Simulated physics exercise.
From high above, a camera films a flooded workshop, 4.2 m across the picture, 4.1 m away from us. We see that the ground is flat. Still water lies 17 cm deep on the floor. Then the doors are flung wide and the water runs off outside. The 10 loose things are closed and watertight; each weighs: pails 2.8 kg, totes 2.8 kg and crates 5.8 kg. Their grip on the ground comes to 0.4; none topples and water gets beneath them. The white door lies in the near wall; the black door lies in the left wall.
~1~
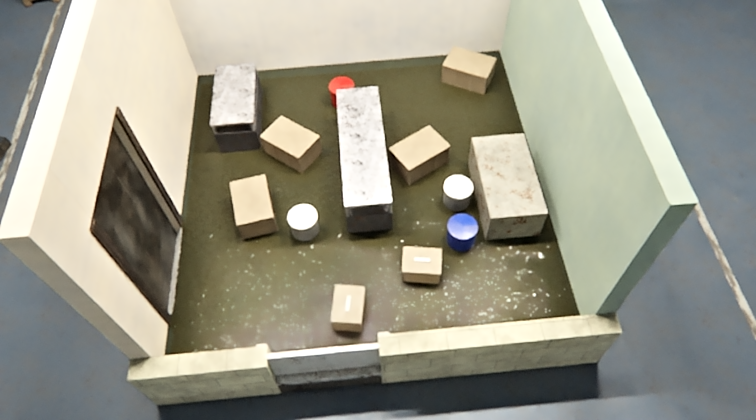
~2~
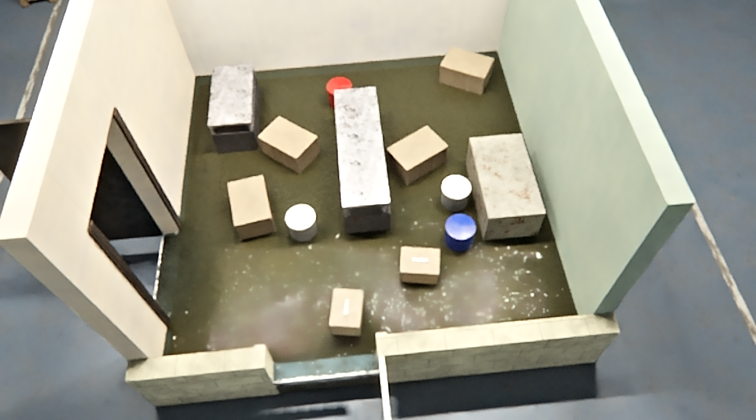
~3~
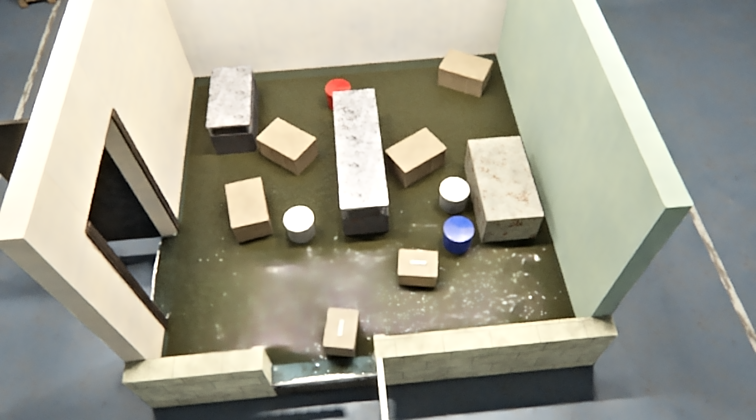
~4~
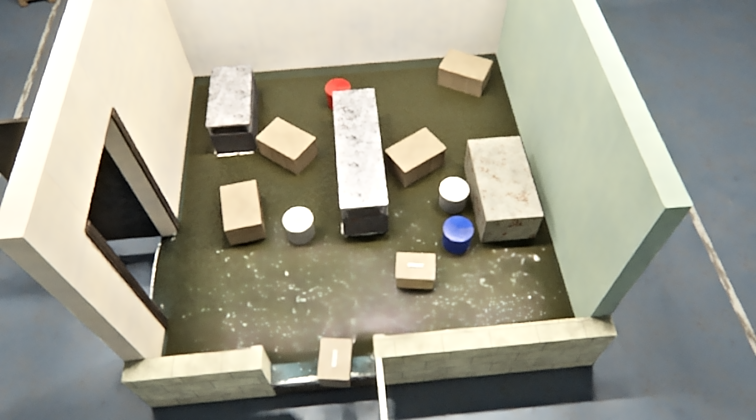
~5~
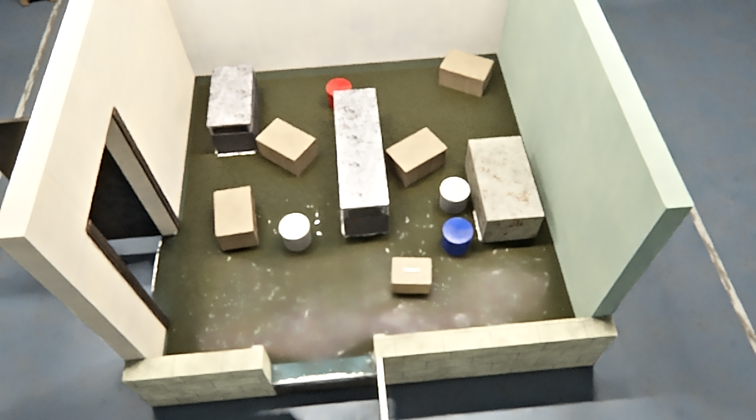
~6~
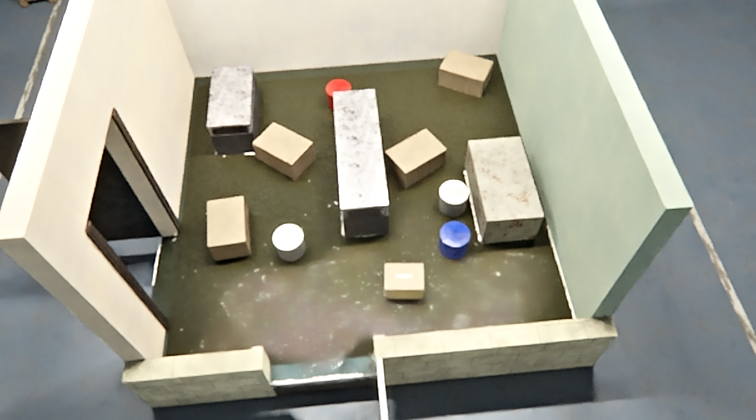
Water and floating objects shift in a flooded, flat-floored workshop, seen from high above by a still camera. Tan boxes, pale pails, a blue pail at right, a red one at the back and long grey blocks stand between cream and green walls. The left wall's black door and the near white door open, a small box drifts out through the near gap, and then others slide slightly nearer.
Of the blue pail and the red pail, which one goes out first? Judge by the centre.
The blue one.
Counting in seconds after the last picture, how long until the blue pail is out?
Roughly 5.0 s, I'd say.
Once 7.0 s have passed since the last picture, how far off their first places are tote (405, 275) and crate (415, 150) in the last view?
In turn: Washed out, 150 cm.
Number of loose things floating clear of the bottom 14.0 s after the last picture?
At that instant the tally stands at 2.
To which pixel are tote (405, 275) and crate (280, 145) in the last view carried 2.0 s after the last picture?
Roughly (329, 325), then roughly (265, 189).
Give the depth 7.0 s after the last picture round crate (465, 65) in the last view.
9 cm.
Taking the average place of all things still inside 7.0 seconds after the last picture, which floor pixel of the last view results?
I'd put it close to (384, 233) in the last view.
Then, 2.0 s after the last picture the blue pail is near (427, 262), 0.5 m from its start, afloat; the red pail is near (317, 109), 0.4 m from its start, afloat; 2 of 10 are out; 8 afloat.
Then, 7.0 s after the last picture the blue pail has gone out (4.9 s after the last picture); the red pail is near (325, 215), 1.9 m from its start, afloat; 6 of 10 are out; 4 afloat.
Then, 14.0 s after the last picture the blue pail has gone out (4.9 s after the last picture); the red pail is near (286, 352), 3.5 m from its start, afloat; 8 of 10 are out; 2 afloat.
Then, 18.0 s after the last picture the blue pail has gone out (4.9 s after the last picture); the red pail has gone out (14.3 s after the last picture); 9 of 10 are out; 1 afloat.
